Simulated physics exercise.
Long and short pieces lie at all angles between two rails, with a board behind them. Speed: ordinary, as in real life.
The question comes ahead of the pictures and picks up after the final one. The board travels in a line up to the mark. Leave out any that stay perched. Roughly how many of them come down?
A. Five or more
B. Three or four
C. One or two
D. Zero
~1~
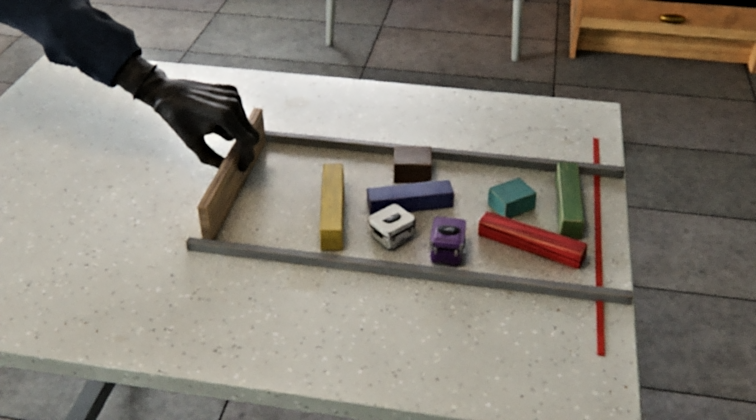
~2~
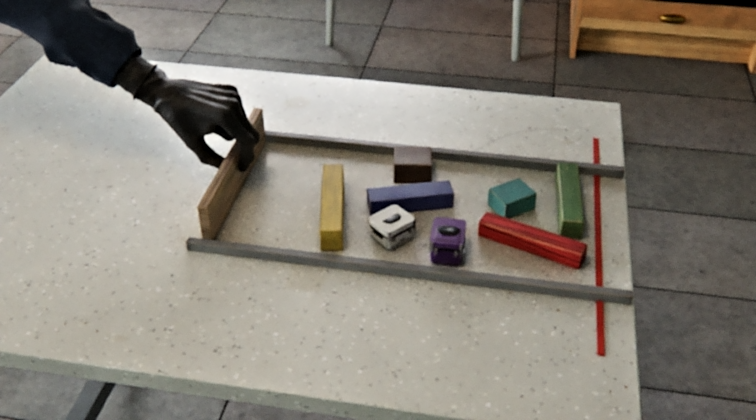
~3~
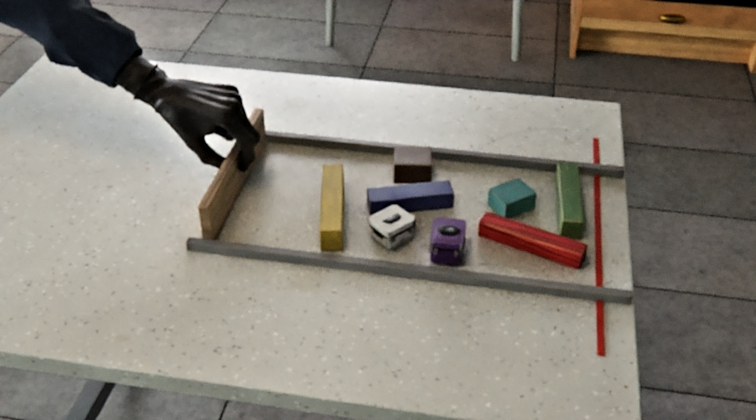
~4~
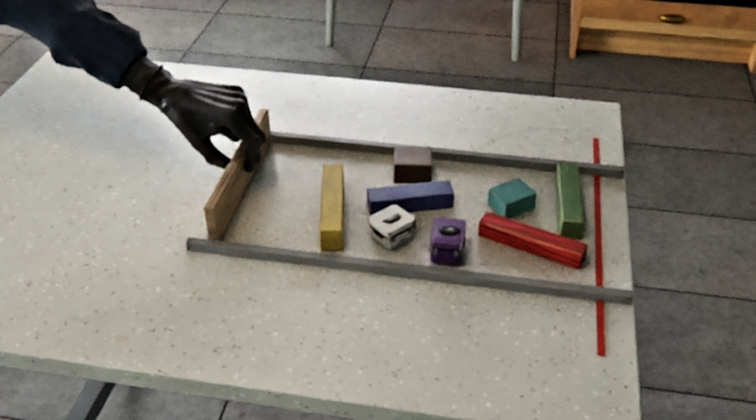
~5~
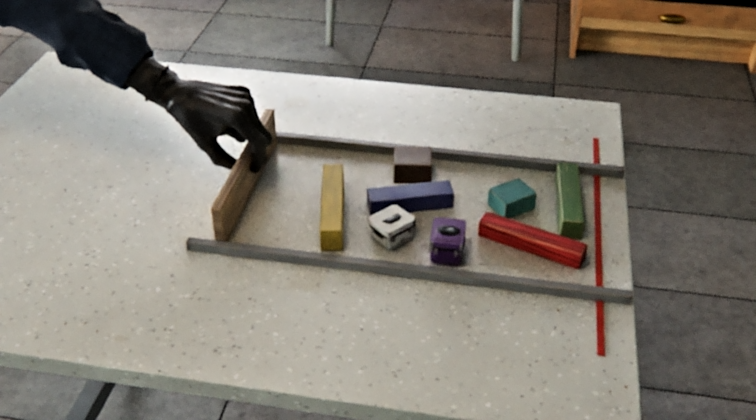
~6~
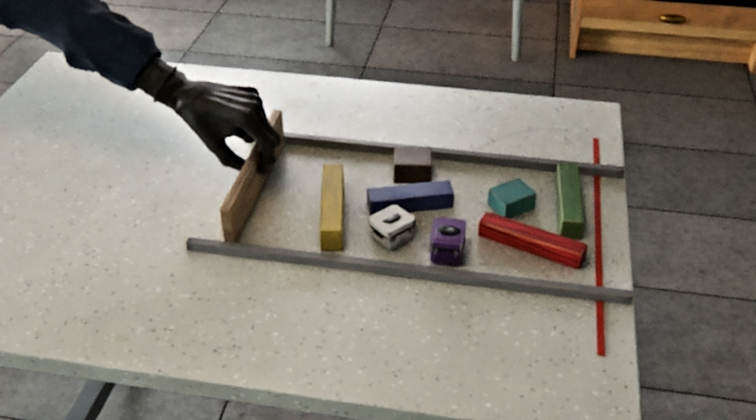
A, five or more.
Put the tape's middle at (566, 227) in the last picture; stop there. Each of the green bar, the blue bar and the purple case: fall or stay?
Starting with the green bar, it ends up falling, then the blue bar keeps its place, then the purple case keeps its place.
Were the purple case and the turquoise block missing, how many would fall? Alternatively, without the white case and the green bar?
The count is 4 in the first case and 4 in the second.
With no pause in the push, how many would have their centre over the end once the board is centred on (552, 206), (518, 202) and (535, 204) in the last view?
In that order 3, 1 and 2.
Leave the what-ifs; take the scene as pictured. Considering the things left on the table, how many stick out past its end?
Looks like 1 of them.
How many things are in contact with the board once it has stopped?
2 in contact.
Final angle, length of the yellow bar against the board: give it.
I'd put it at about 0°.
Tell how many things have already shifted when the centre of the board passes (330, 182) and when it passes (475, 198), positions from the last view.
The count reaches 1 first and 8 second.
Soon after, none off yet; green bar at rest near (569, 199); red stick at rest near (531, 240); turquoise block displaced a little near (525, 199).
In the end, the number that fall off is five or more; gone, white case, blue bar, purple case, turquoise block, red stick and green bar.
